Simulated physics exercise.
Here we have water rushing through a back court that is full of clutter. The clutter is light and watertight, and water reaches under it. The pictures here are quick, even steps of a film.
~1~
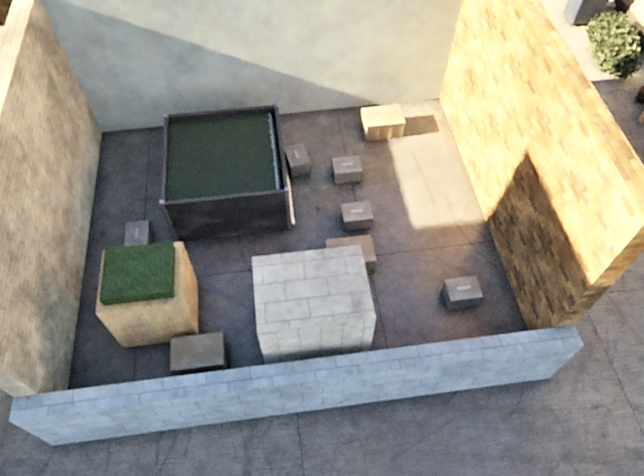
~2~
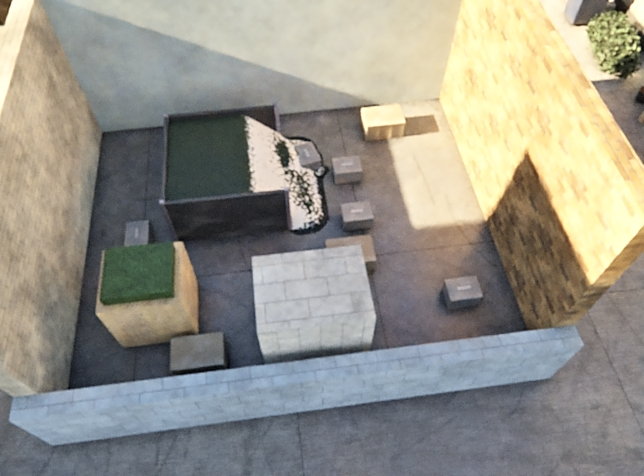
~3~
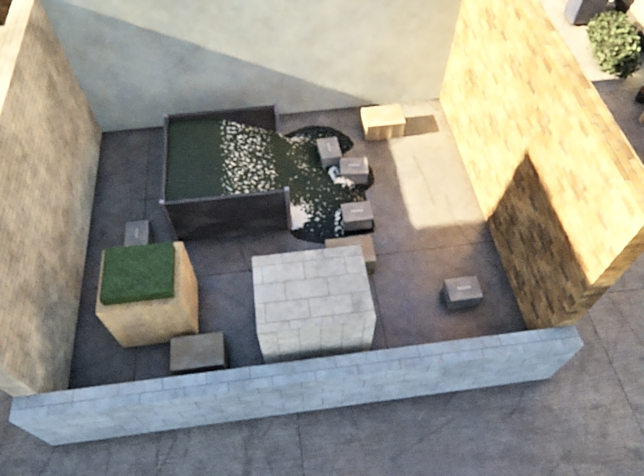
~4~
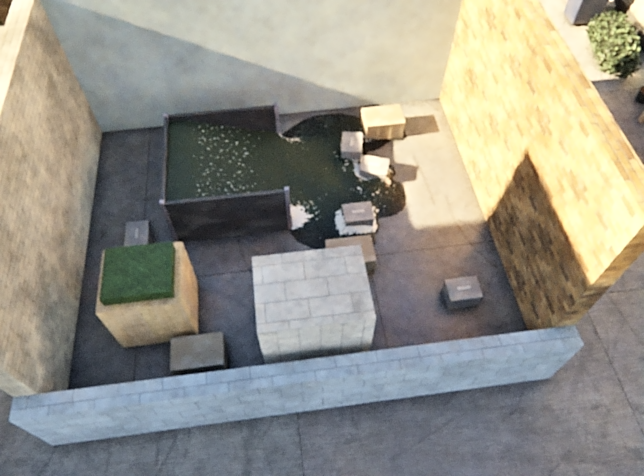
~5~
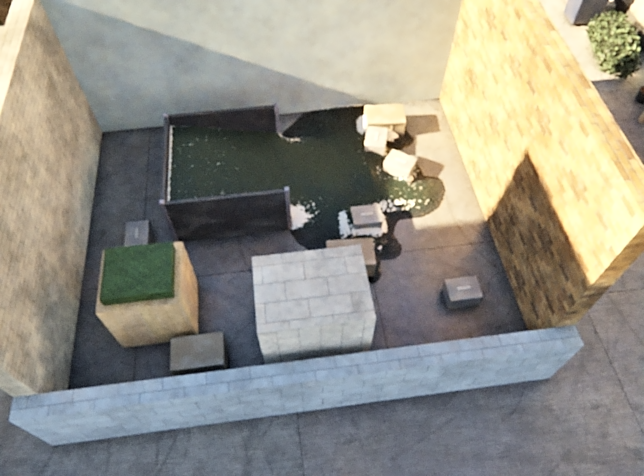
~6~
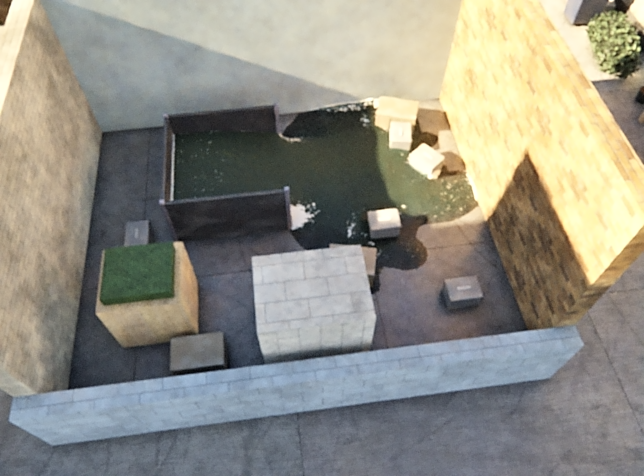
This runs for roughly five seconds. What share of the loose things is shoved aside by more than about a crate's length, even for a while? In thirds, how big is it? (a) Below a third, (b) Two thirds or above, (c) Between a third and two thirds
b.
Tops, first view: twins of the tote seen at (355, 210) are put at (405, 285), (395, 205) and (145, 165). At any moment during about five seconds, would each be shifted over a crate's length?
In sequence: Pushed clear, pushed clear, doesn't go far.
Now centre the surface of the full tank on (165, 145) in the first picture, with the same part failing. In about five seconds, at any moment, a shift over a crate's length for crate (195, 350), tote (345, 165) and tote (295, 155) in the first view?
Result per object - stayed close, went far, went far.
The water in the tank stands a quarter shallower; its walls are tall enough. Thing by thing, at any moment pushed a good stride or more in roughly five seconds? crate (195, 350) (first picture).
Short version: It didn't get there.
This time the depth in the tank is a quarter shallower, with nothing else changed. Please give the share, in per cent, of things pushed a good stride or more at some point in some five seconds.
Share moved: Approx. 80 percent.
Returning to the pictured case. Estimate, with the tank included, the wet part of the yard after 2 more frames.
Estimate: Close to 45 in a hundred.
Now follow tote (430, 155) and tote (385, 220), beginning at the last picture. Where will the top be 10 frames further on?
Expect them at roughly (456, 137) and roughly (502, 306).
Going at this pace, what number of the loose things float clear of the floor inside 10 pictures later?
5.
A moment on, 4 of 8 are well off their spots; 3 afloat.
Next, 4 of 8 are well off their spots; 5 afloat.
Later, 5 of 8 are well off their spots; 5 afloat.
In the end, 6 of 8 are well off their spots, and 6 have been at some point; 6 afloat.
